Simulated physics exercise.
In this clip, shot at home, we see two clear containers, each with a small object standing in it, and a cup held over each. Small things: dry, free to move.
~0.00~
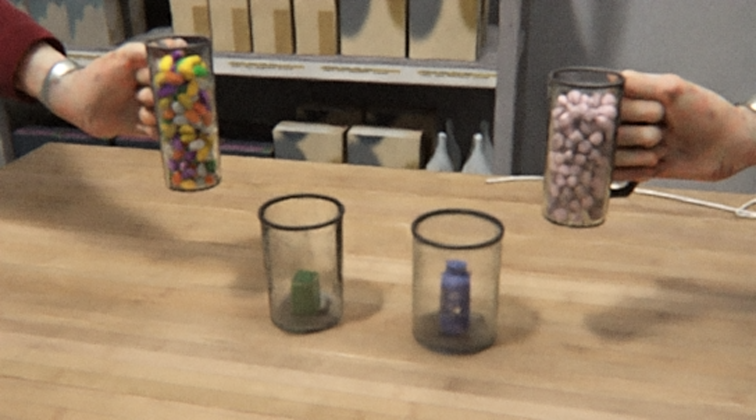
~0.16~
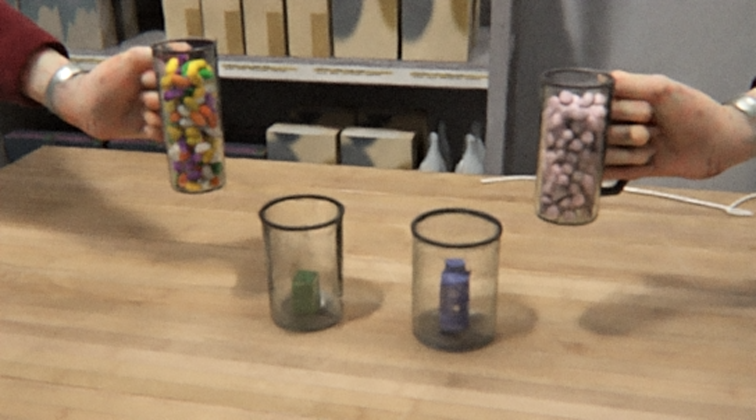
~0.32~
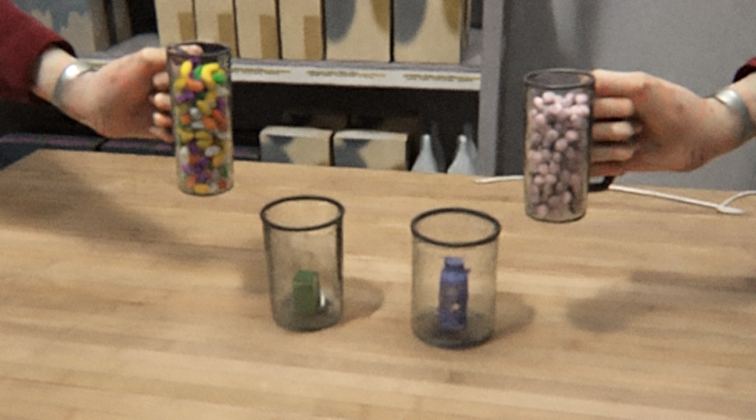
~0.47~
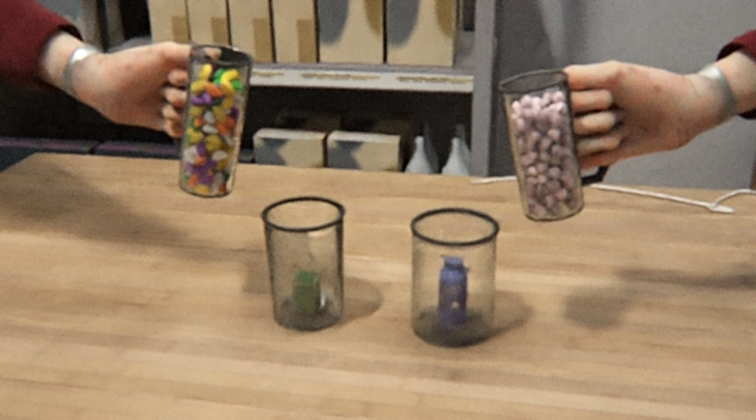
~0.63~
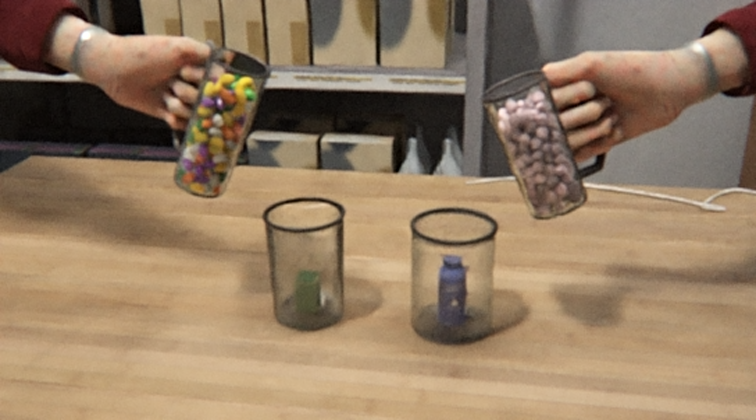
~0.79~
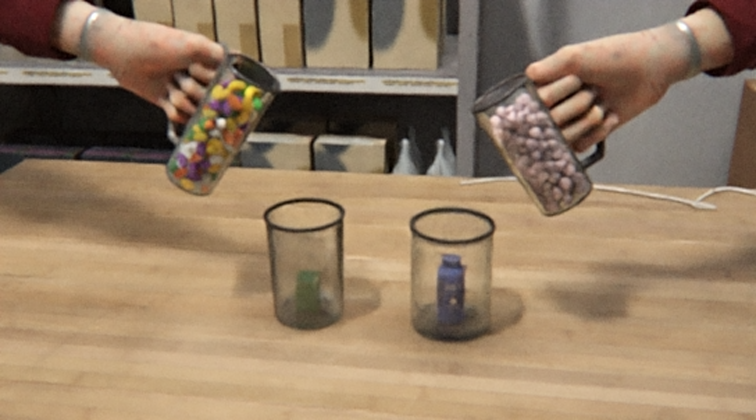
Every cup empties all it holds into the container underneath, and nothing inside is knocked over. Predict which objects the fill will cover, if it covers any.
Covered or not: Left - covered; right - not covered.
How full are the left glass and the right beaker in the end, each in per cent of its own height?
I get 65 % for the left and 60 % for the right.
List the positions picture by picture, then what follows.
Small block in the left glass at (306, 294), reaching about a third of the way up; left cup at (186, 114), nearly full of jelly beans; small bottle in the right beaker at (456, 294), reaching well over half way up; right cup at (580, 149), nearly full of sugar pearls, in the first frame.
Left cup at (192, 117), upright; right cup at (572, 148), upright, in the second frame.
Left cup at (202, 120), tipped 3°; right cup at (557, 147), tipped 3°, in the third frame.
Left cup at (214, 123), tipped 13°; right cup at (544, 147), tipped 13°, in the fourth frame.
Left cup at (219, 125), tipped 23°; right cup at (537, 147), tipped 23°, in the fifth frame.
Small block in the left glass at (309, 293); left cup at (220, 127), tipped 34°; small bottle in the right beaker at (451, 286); right cup at (534, 147), tipped 34°, in the sixth frame.
Around 1.15 s, left glass empty, all of its cupful still in the cup; right beaker empty, all of its cupful still in the cup.
Around 1.60 s, left glass empty, all of its cupful still in the cup; right beaker nearly empty, nearly all of its cupful still in the cup.
Around 2.08 s, left glass nearly empty, about two thirds of its cupful still in the cup; right beaker a quarter full, about a third of its cupful still in the cup.
Finally (2.9 s), left glass two thirds full (surface near (306, 248)), nothing beside it; right beaker two thirds full (surface near (451, 263)), nothing beside it; the left thing is covered; the right thing is still showing.
